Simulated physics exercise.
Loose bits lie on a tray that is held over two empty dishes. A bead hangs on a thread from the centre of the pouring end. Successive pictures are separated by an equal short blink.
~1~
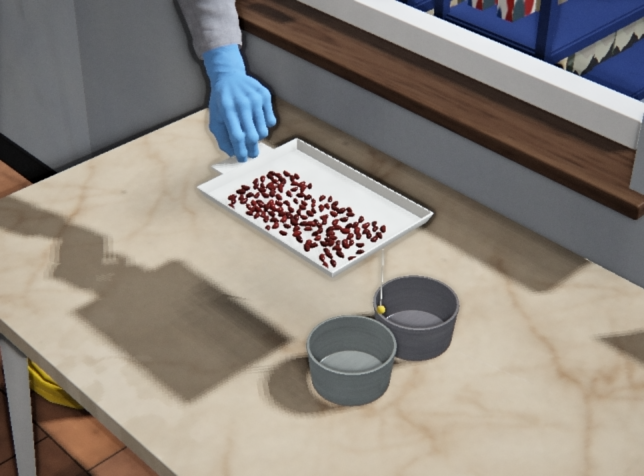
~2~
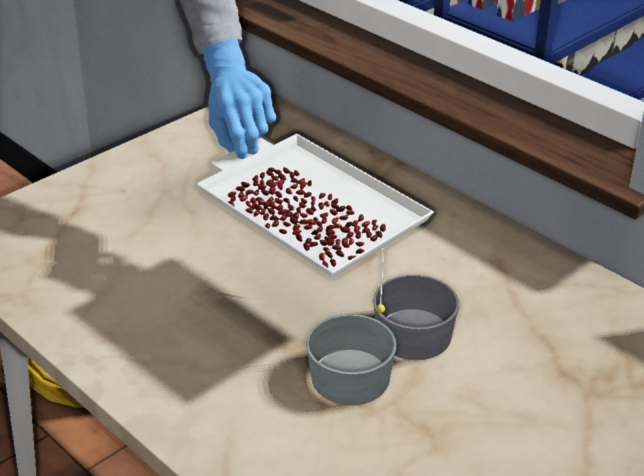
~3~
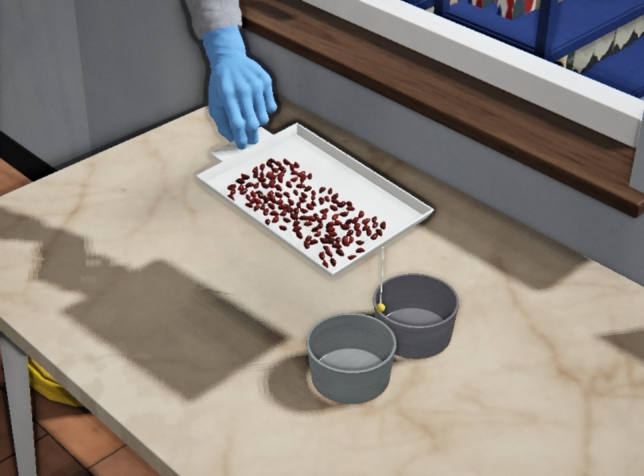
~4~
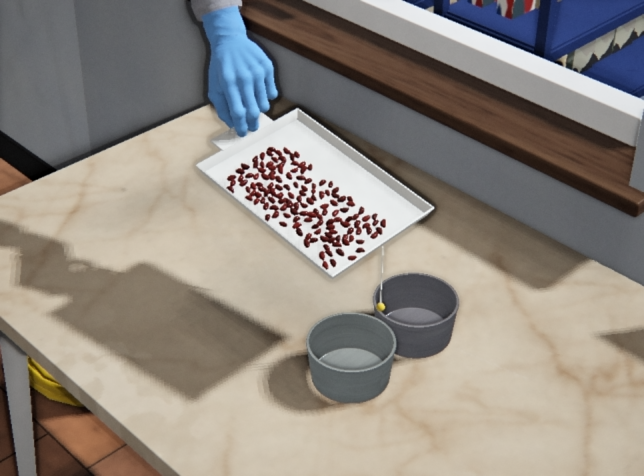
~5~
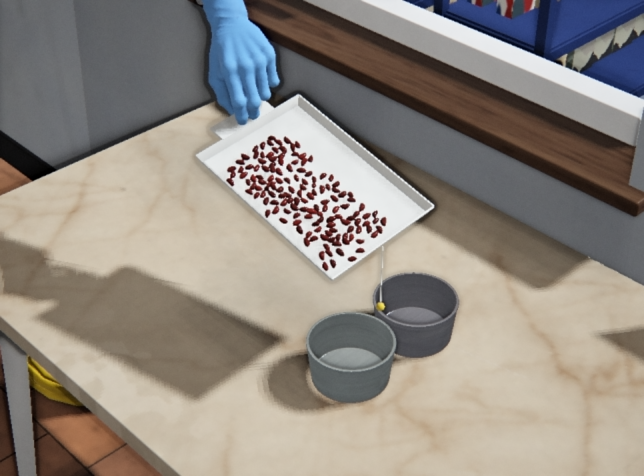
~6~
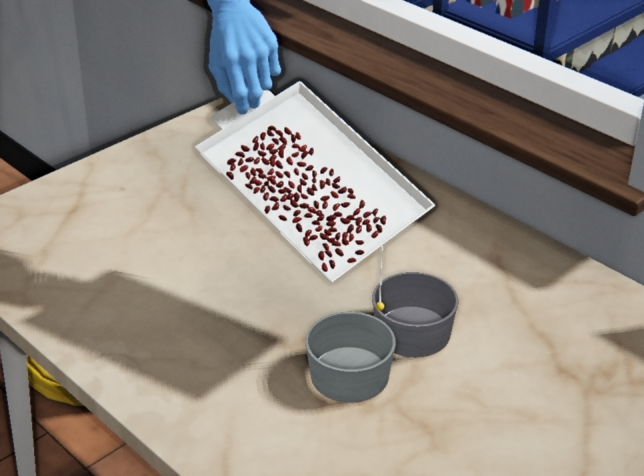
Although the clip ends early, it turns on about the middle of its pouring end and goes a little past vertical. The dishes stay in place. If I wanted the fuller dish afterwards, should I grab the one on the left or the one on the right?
Grab the left one.
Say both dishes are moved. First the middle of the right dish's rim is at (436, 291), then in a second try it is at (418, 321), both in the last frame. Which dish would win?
Result for the first try: The dish on the left side; for the second: The dish on the left side.
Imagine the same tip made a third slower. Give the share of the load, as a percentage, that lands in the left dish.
It would come out near 90 per cent.
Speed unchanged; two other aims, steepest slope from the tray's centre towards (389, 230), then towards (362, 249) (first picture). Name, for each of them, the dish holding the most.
The rightmost dish; the leftmost dish.
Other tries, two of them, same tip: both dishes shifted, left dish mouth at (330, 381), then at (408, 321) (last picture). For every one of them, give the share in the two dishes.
In order: 70 per cent and 10 per cent.
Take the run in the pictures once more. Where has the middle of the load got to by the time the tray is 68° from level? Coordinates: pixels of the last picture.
The middle of the load sits near (333, 242).
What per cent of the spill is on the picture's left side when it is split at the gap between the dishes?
Roughly 80 in a hundred.
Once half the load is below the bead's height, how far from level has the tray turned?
At roughly 95°.
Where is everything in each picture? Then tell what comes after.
Corners of the pouring end at (333, 268) and (427, 213), level; middle of the load at (299, 212), kidney beans; left dish at (382, 380); right dish at (446, 335); bead on its thread at (381, 310), in the first frame.
Corners of the pouring end at (333, 268) and (427, 212), level; middle of the load at (299, 210), in the second frame.
Corners of the pouring end at (333, 269) and (427, 209), tipped barely, lowest at the left corner; middle of the load at (299, 205), in the third frame.
Corners of the pouring end at (333, 271) and (428, 207), tipped a little, lowest at the left corner; middle of the load at (299, 199), in the fourth frame.
Corners of the pouring end at (333, 273) and (428, 206), tipped clearly, lowest at the left corner; middle of the load at (299, 193), in the fifth frame.
Corners of the pouring end at (332, 276) and (428, 204), tipped clearly, lowest at the left corner; middle of the load at (299, 188); left dish at (381, 376); right dish at (445, 332), in the sixth frame.
Soon after the last picture, tray tipped steeply; nearly all on the tray; a small part in the air.
A little later, tray tipped past a quarter turn; most in the left dish; a small part outside both; a stray few in the air.
Later still, tray tipped past a quarter turn; most in the left dish; about a quarter outside both.
At rest, tray tipped past a quarter turn; most in the left dish; none in the right dish; about a quarter outside both.
